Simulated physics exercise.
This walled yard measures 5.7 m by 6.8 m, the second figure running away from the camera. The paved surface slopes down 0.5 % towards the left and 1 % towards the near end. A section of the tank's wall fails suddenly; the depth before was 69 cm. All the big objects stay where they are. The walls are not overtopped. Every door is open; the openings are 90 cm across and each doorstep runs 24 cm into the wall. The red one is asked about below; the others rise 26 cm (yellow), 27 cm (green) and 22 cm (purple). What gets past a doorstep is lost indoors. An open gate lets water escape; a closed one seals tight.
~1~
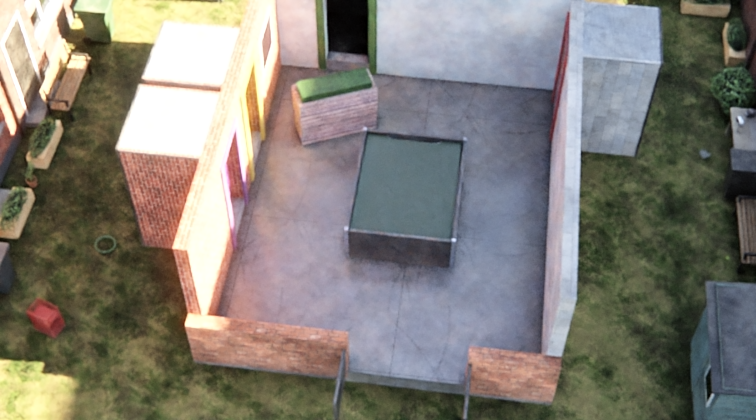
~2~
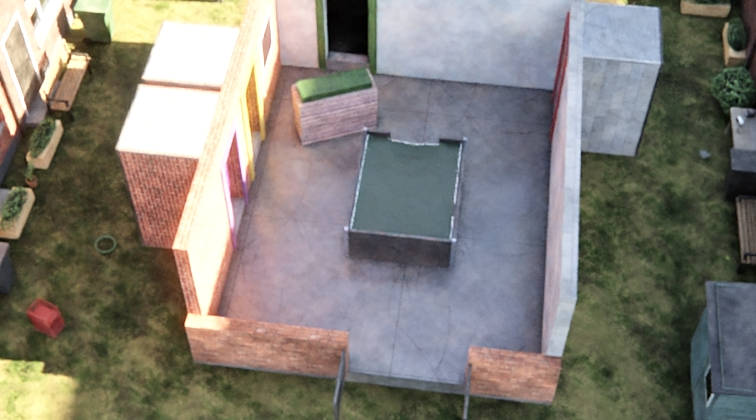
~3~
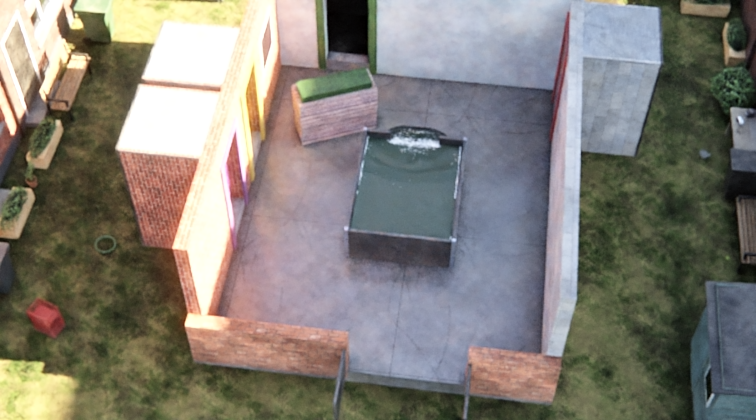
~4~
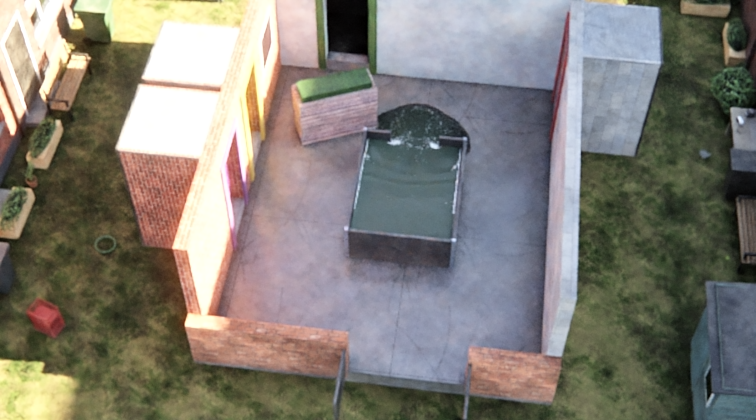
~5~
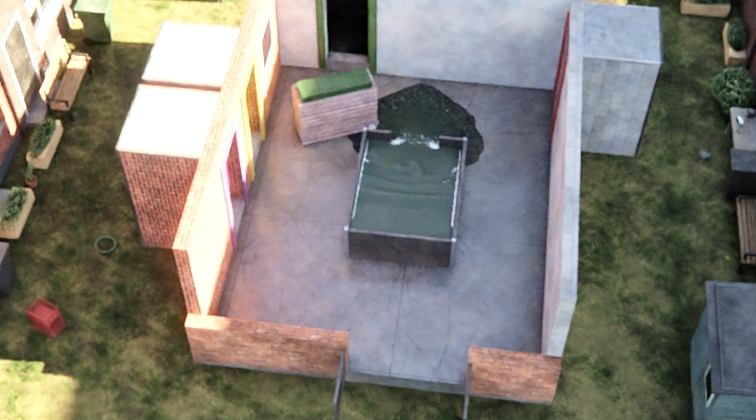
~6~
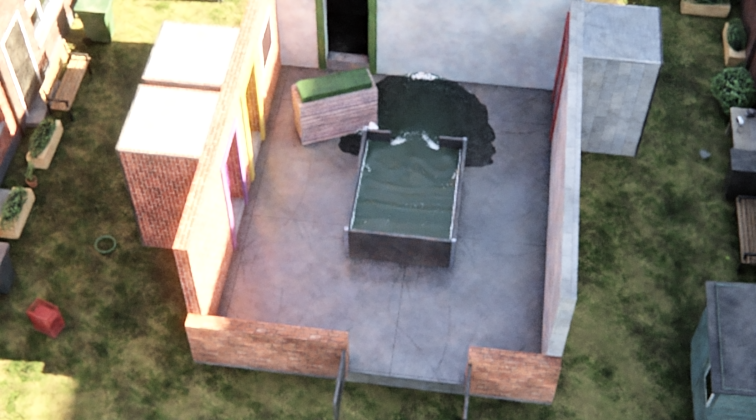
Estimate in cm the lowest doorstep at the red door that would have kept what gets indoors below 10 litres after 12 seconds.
Close to 24 cm is just enough.
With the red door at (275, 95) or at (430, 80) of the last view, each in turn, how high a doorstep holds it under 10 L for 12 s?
Roughly 21 and 31 cm.
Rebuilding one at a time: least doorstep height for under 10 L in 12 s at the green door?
About 17 cm at green.
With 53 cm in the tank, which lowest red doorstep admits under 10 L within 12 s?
About 17 cm.
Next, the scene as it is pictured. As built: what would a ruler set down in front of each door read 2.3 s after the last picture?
In cm: Yellow 5, green 16, red 26, purple 0.
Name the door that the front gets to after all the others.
Last comes the purple one.
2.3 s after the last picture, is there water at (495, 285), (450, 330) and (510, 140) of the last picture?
In that order: Still dry, not reached, flooded.
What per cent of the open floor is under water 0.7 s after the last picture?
About 20 per cent.
Then, 0.7 s after the last picture water covers 20 % of the floor, deepest (38 cm) near (416, 155); it has not reached the red door.
Then, 2.3 s after the last picture water covers 35 % of the floor, deepest (32 cm) near (549, 94); 26 cm at the red door, 7 litres in over its 23 cm doorstep.
Then, 11.3 s after the last picture water covers 95 % of the floor, deepest (10 cm) near (275, 94); 8 cm at the red door, 14 litres in over its 23 cm doorstep.
At the red door as built, the water peaked near 26 cm, 2.3 s after the last picture.
Run again over the same 12 s with other heights there, 21 litres in over 21.5 cm, 1 litre over 29 cm. The limit of 10 litres is kept from about 24 cm up.
